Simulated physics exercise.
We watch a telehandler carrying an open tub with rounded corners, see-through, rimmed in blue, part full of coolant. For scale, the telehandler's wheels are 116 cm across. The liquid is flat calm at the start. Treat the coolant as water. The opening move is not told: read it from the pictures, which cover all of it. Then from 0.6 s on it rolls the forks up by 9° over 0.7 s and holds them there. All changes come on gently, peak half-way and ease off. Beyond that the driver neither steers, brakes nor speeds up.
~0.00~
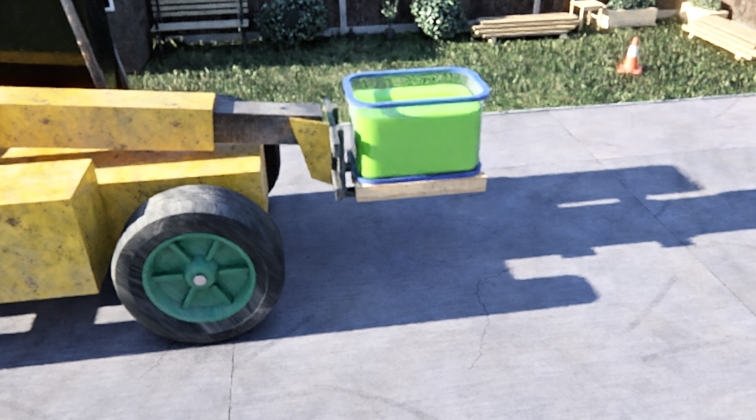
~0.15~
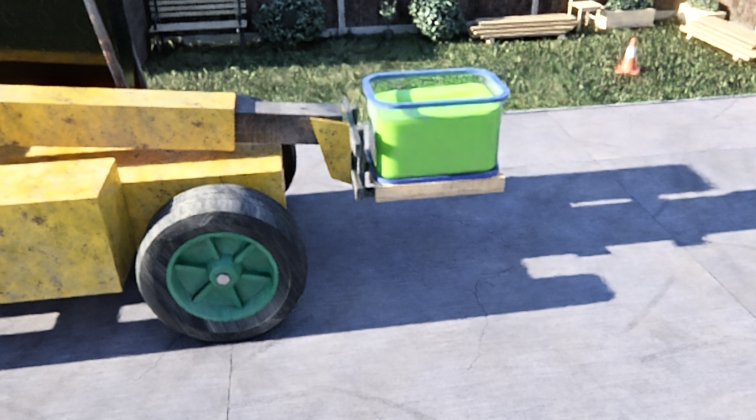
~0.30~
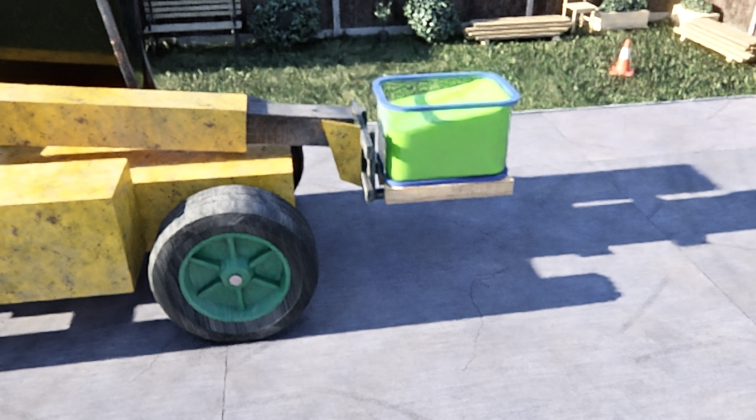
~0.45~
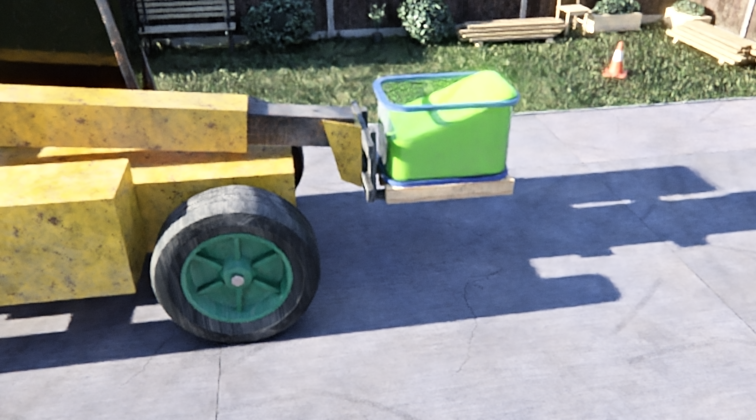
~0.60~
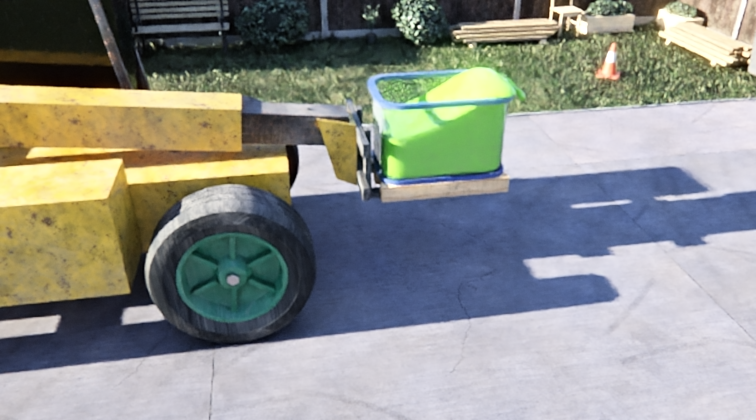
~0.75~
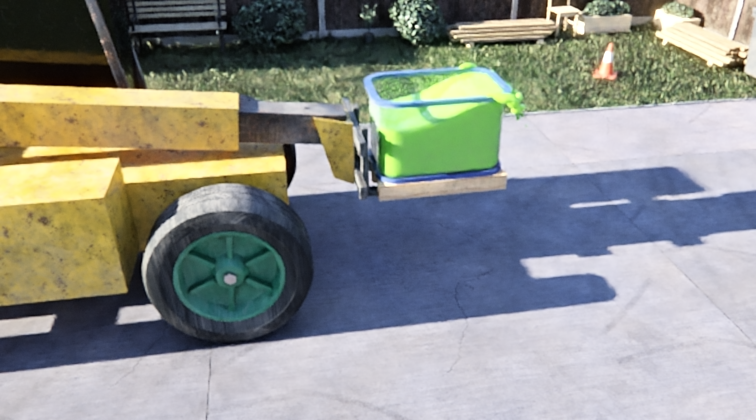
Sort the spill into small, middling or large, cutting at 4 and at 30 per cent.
A middling spill.
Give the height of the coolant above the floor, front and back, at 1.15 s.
About 32 cm in front and 76 cm behind.
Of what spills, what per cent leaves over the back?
About 70 per cent.
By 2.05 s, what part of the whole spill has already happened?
About 70 per cent.
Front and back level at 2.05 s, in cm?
About 54 cm in front and 46 cm behind.
After 1.15 s it stands 77 cm high behind and 31 cm in front; 1 per cent has gone over the front.
After 1.55 s it stands 59 cm high behind and 37 cm in front; 4 per cent has gone mostly over the back, some over the front.
After 2.05 s it stands 45 cm high behind and 54 cm in front; 5 per cent has gone mostly over the back, some over the front.
After 4.28 s 7 per cent has gone over the back, 24 of 326 litres.
